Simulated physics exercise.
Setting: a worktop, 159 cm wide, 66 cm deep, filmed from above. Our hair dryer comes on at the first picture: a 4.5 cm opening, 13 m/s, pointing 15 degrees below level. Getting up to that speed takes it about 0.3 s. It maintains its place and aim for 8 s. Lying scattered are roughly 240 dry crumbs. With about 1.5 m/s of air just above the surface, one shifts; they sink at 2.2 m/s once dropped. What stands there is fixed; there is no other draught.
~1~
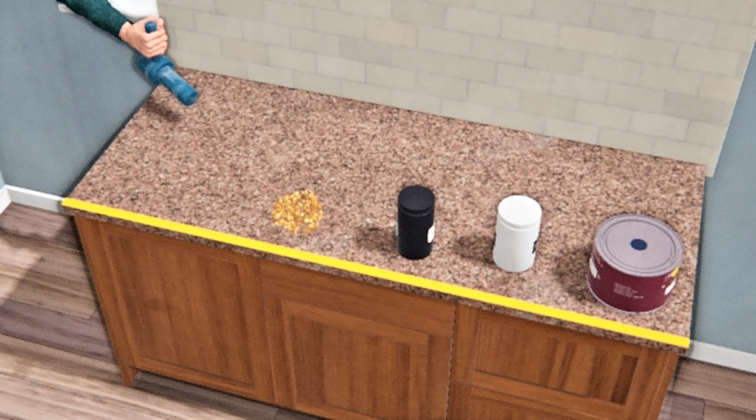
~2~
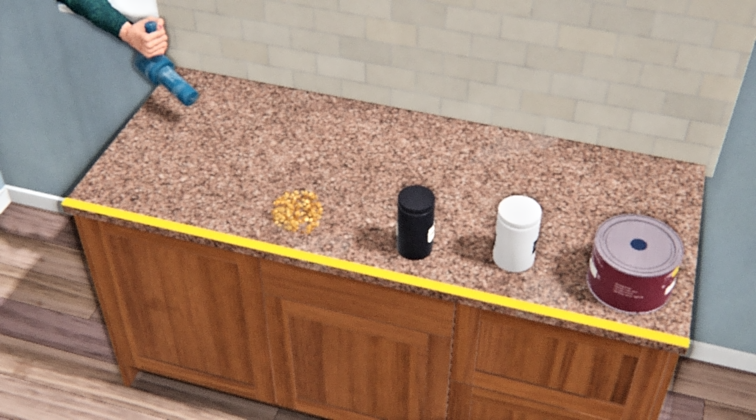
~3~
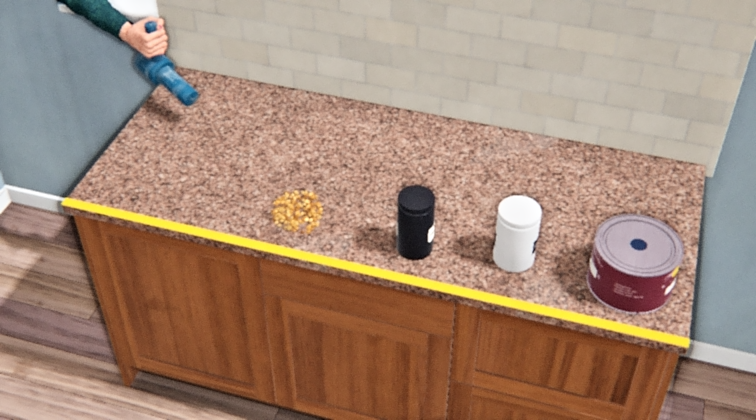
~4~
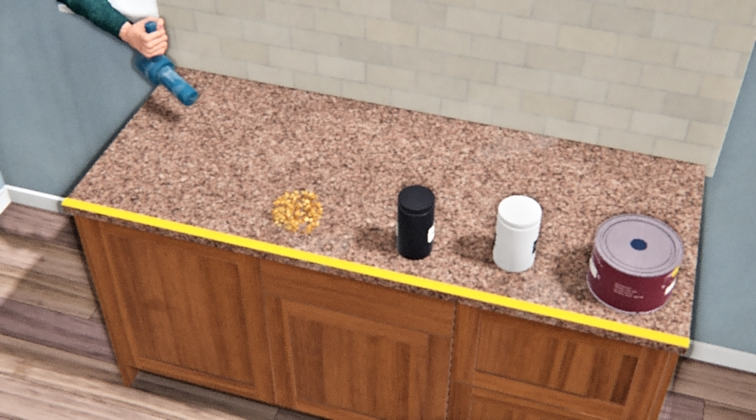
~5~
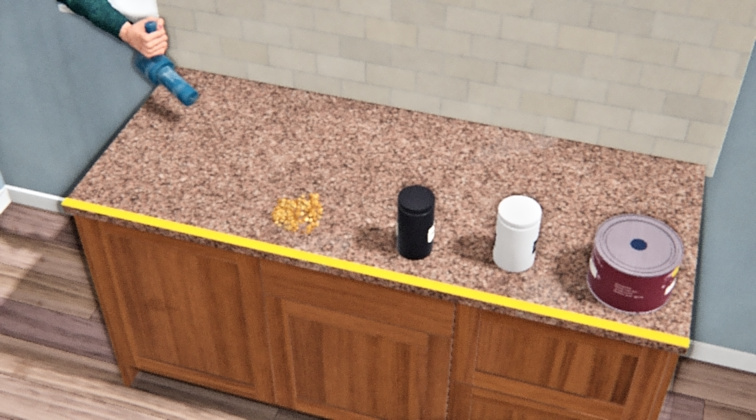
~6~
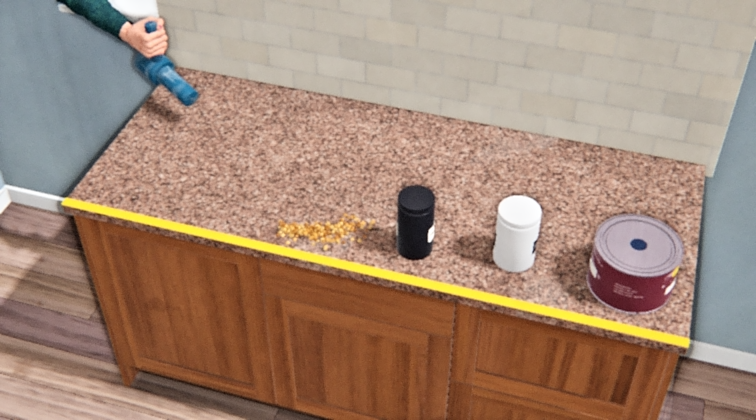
In the video, a hand holds a blue hair dryer at the upper left of a speckled countertop while a pile of golden crumbs lies still, then the crumbs shift and spread rightward toward a black jar; the other containers stay put.
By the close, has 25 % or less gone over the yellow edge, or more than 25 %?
Over a quarter escapes that way.
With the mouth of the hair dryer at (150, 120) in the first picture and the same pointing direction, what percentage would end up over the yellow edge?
Then about 70 %.
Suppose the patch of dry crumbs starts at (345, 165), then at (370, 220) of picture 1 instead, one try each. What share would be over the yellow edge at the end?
About 0 and 90 in a hundred, in that order.
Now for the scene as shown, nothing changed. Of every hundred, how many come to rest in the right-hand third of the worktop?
Roughly 0 in a hundred.
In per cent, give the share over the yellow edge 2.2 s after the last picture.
Share: Around 100 percent.
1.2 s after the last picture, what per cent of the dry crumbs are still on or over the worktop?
Around 0 %.
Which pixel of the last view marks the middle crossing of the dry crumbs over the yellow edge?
Near (357, 272).
Then, 1.2 s after the last picture the count stands so, 100 % are over the yellow edge.
Then, 2.2 s after the last picture the count stands so, 100 % are over the yellow edge.
Then, 4.1 s after the last picture the count stands so, 100 % are over the yellow edge.
Then, 7.7 s after the last picture, at the end, 100 % are over the yellow edge.
